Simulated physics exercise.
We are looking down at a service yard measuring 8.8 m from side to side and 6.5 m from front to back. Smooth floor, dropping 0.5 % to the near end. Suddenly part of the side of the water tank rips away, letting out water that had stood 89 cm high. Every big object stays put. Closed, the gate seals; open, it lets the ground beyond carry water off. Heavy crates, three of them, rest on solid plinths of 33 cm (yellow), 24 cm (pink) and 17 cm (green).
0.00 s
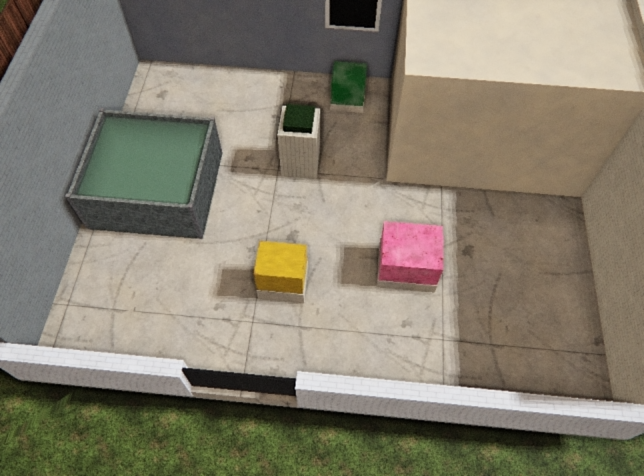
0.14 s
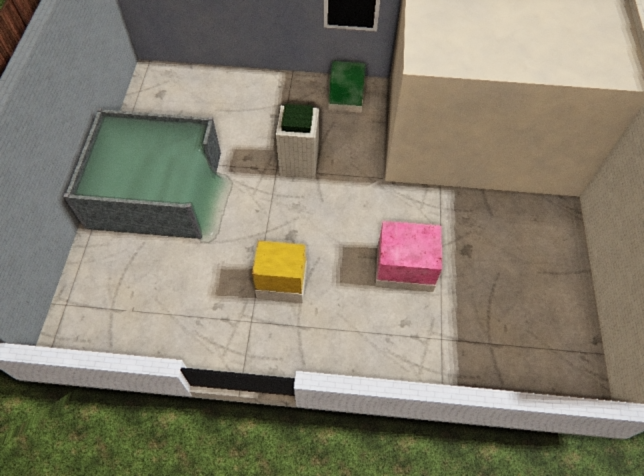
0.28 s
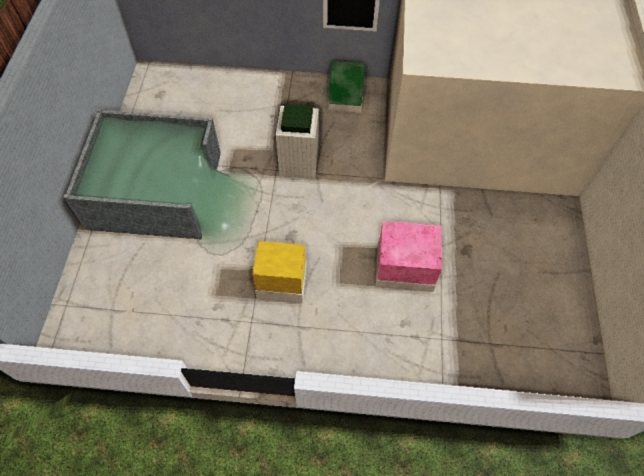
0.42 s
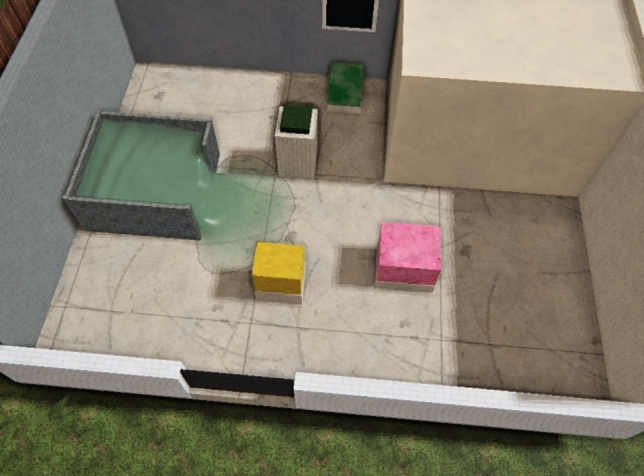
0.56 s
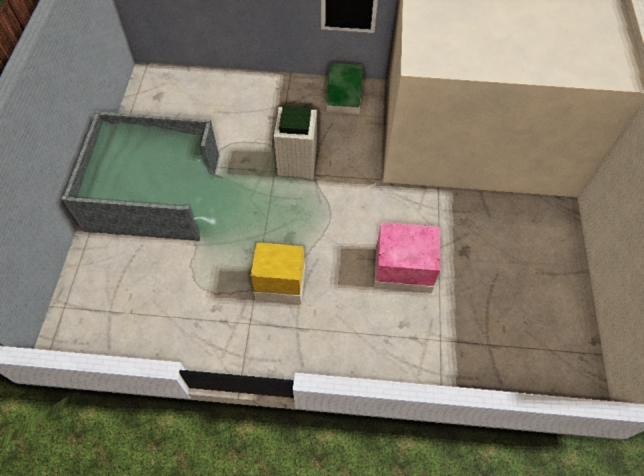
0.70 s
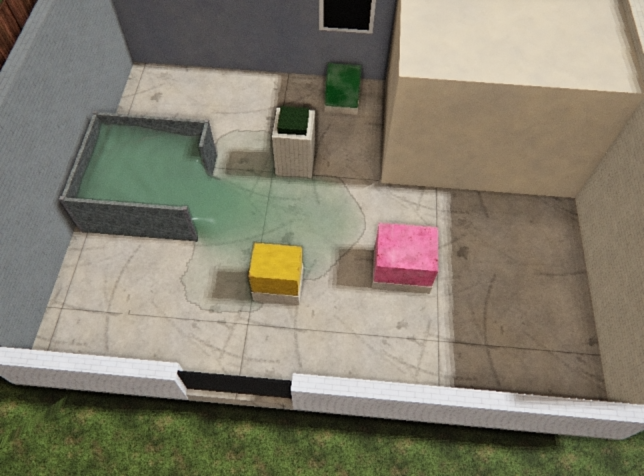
The clip opens on a walled yard with a full tank of still green water at left and yellow, pink and green blocks standing about. Part of the tank's right side gives way, and water pours through the gap. The shallow sheet spreads rightward across the pale floor, reaching around the yellow block.
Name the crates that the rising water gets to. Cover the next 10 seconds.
Yellow crate: Missed, pink crate: Reached, green crate: Missed.
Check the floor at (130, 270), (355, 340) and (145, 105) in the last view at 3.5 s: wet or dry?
Going through the three points: Not yet touched, then awash, then not yet touched.
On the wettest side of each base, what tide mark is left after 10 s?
Topping out, yellow sees 27, pink sees 43 and green sees 10, all in cm.
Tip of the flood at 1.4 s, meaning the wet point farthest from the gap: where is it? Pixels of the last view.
(526, 260).
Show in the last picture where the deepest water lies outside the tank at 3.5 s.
Position: About (575, 228).
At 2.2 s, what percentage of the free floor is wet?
Roughly 50 % of the floor.
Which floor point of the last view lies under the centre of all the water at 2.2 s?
Near (271, 219).
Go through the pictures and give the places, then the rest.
In the first frame, the water tank at (145, 159) is whole and still, 89 cm deep.
In the second frame, the front is at (223, 178), 0.7 m from the gap at (203, 197); 0.2 m2 of floor is under water; 89 cm left at the back of the water tank.
In the third frame, water pours out at (203, 198) and has run 1.0 m, to (255, 184); deepest outside 50 cm, 88 cm at the water tank's back.
In the fourth frame, the front is at (291, 207), 1.5 m from the gap at (202, 200); 2.6 m2 of floor is under water; 80 cm left at the back of the water tank.
In the fifth frame, water pours out at (201, 200) and has run 2.2 m, to (326, 213); deepest outside 46 cm, 76 cm at the water tank's back.
In the sixth frame, water pours out at (199, 201) and has run 2.8 m, to (357, 234); deepest outside 47 cm, 77 cm at the water tank's back.
After 1.4 s water covers 30 % of the floor and is deepest (48 cm) near (366, 265); yellow plinth reached, pink plinth reached, green plinth reached.
After 2.2 s water covers 50 % of the floor and is deepest (40 cm) near (367, 256); yellow plinth reached, pink plinth reached, green plinth reached.
After 3.5 s water covers 70 % of the floor and is deepest (30 cm) near (575, 228); yellow plinth reached, pink plinth reached, green plinth reached.
After 6.0 s water covers 90 % of the floor and is deepest (20 cm) near (592, 415); yellow plinth reached, pink plinth reached, green plinth reached.
After 10.0 s water covers 100 % of the floor and is deepest (14 cm) near (579, 414); highest at the yellow plinth 27 cm, highest at the pink plinth 43 cm, highest at the green plinth 10 cm.
